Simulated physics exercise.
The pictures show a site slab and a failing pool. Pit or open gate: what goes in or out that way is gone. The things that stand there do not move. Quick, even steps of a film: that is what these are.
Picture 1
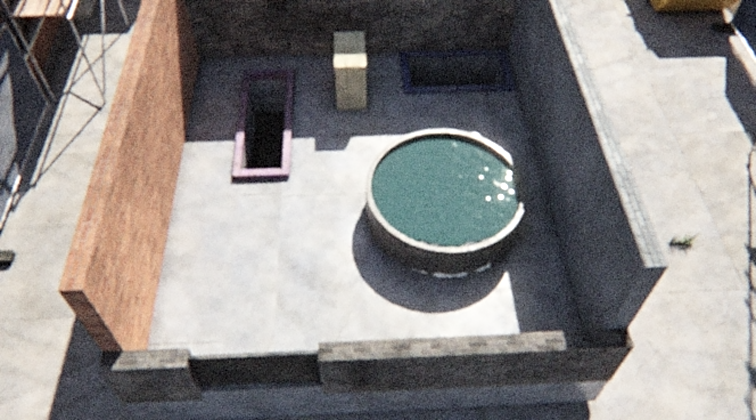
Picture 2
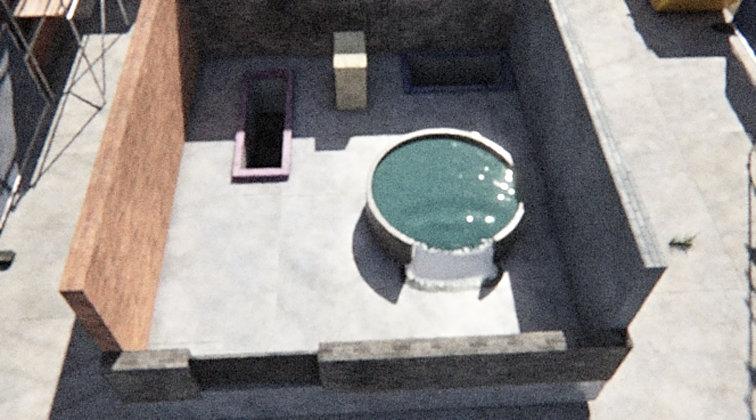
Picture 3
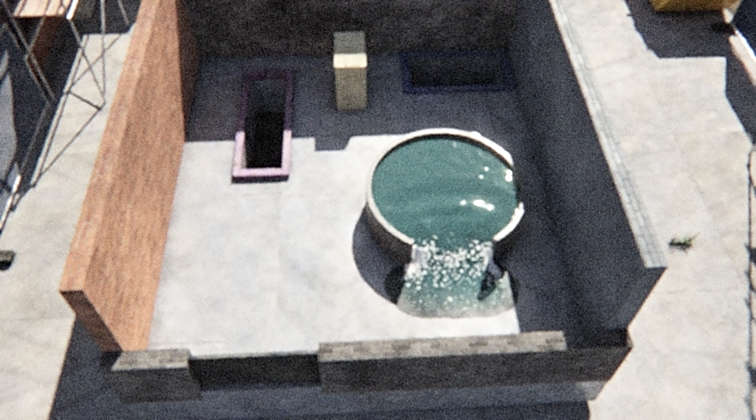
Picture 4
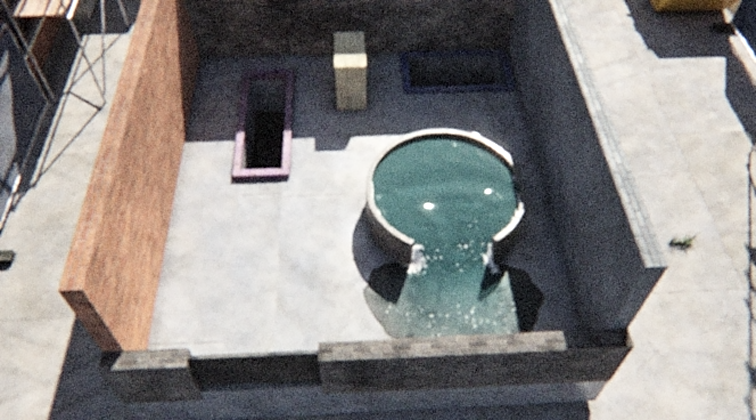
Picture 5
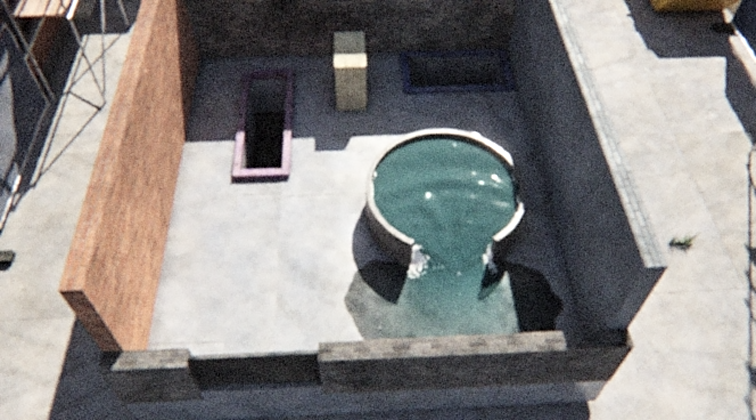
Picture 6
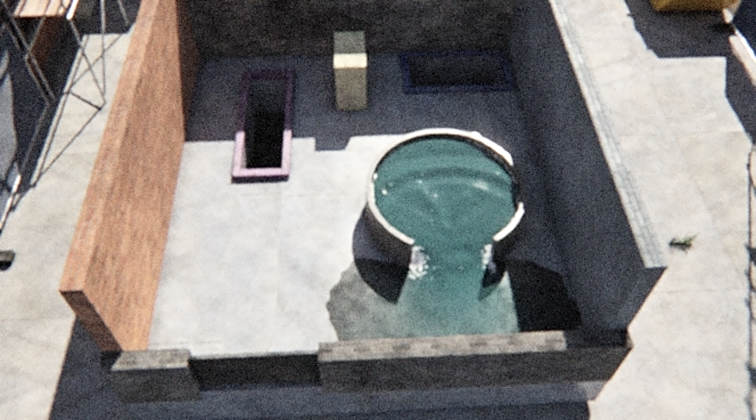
At the start, a round pool of still green water stands on a pale slab within walls, near a pink-rimmed pit and an upright block. Water then bursts through the pool's near side, foaming toward the low front wall. It spreads along the wall, reaching farther left as ripples cross the pool.
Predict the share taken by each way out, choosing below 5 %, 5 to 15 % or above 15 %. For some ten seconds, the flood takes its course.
The gate lands in the bottom band - below five per cent. The purple pit lands in the bottom band - below five per cent. The blue pit lands in the middle band - five to fifteen per cent.
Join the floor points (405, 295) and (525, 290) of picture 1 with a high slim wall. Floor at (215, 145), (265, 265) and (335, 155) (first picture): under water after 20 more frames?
Taking the three spots in the order asked, they are bone-dry, waterlogged and bone-dry.
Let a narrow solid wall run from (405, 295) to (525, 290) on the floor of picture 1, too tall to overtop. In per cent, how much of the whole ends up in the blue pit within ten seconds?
Roughly 6 per cent ends up in the blue pit.
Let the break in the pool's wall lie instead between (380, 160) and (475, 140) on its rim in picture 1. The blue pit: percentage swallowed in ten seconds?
Roughly 35 per cent goes to the blue pit.
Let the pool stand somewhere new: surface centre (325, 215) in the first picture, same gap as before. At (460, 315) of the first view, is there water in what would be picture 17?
Soaked.
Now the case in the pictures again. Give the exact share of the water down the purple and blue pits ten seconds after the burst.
Roughly 0 percent first, and 10 percent second.
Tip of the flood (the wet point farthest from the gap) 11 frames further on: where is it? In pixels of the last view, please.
Farthest reach: (143, 376).
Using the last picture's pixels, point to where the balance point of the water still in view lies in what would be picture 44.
I'd say around (382, 238).
A moment on, water covers 15 % of the floor; the gate 0 %, the purple pit 0 %, the blue pit 0 %.
Next, water covers 25 % of the floor; the gate 0 %, the purple pit 0 %, the blue pit 0 %.
Then, water covers 45 % of the floor; the gate 0 %, the purple pit 0 %, the blue pit 0 %.
Later, water covers 70 % of the floor; the gate 0 %, the purple pit 0 %, the blue pit 6 %.
In the end, water covers 95 % of the floor; the gate 0 %, the purple pit 0 %, the blue pit 9 %.
